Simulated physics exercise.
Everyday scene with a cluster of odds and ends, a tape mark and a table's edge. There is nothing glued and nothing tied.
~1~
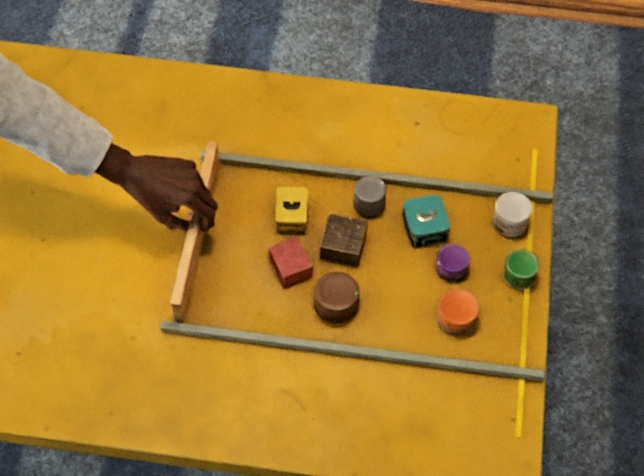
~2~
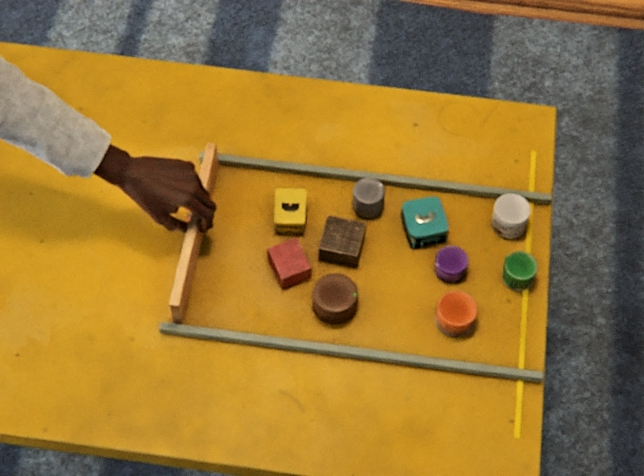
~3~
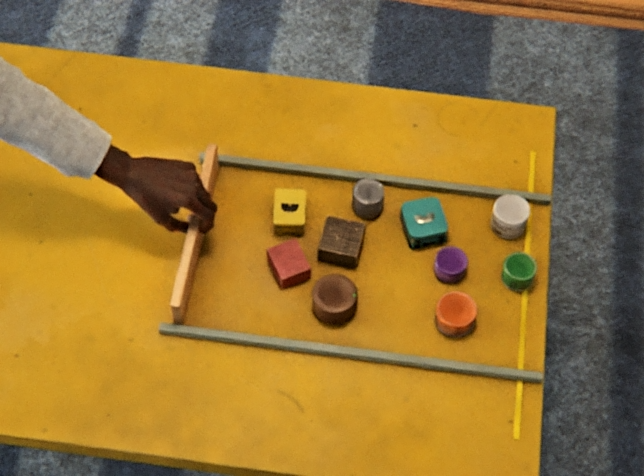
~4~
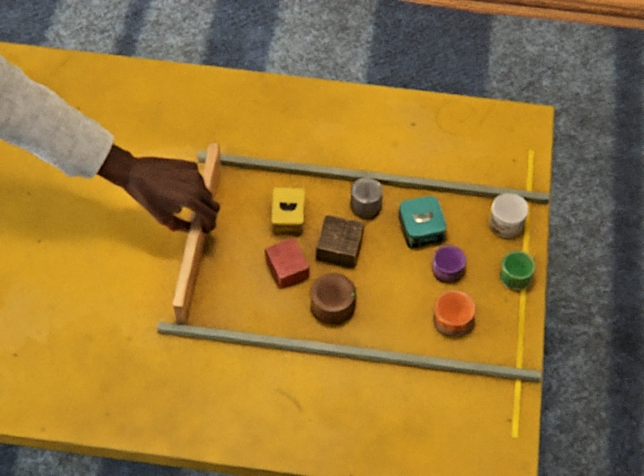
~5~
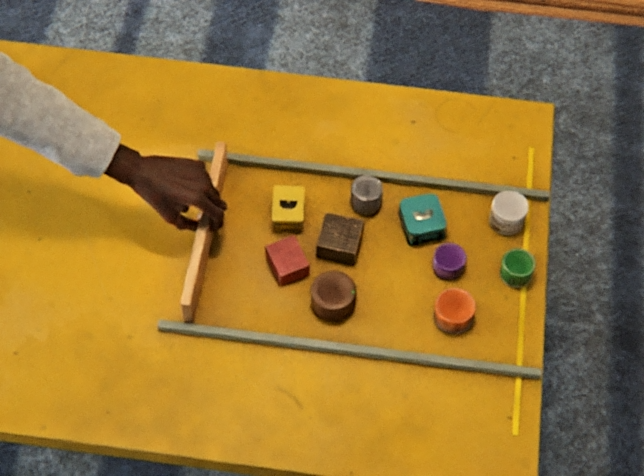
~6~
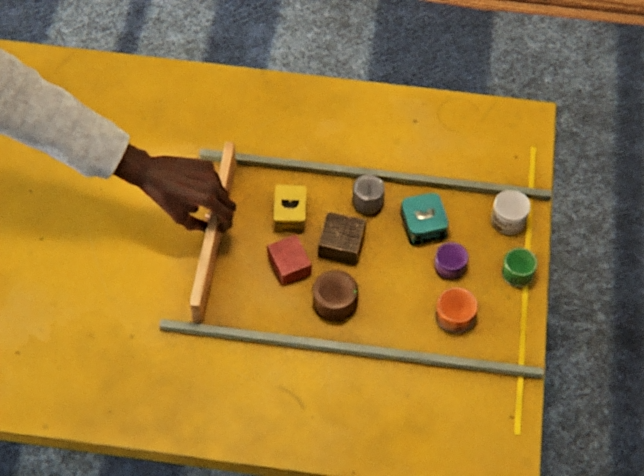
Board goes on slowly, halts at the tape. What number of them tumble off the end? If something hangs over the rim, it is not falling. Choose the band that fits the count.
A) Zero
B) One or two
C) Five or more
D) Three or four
Answer: C.
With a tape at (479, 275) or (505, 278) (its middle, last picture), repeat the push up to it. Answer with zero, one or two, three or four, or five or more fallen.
First spot, 3 or 4; second spot, at least five.
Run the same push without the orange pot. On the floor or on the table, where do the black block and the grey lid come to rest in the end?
So the black block goes off the edge and the grey lid is still there.
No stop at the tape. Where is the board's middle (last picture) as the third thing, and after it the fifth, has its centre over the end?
Its centre point is roughly (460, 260) and later (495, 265).
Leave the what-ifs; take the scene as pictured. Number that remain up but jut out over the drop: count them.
That comes to 4 of them.
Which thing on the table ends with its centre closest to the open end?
Result: The brown lid.
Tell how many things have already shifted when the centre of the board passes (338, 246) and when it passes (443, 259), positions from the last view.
At the first place 6, at the second 10.
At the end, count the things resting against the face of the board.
At rest, 4 are in contact.
A little later, none off yet; green pot at rest near (519, 268); white tub at rest near (510, 213); orange pot at rest near (456, 310).
Next, one off so far; green pot fallen near (532, 461); white tub tilted well over near (579, 241); orange pot shifted well along near (530, 307).
When it is over, the number that fall off is five or more; down, black block, turquoise case, purple tub, orange pot, white tub and green pot.
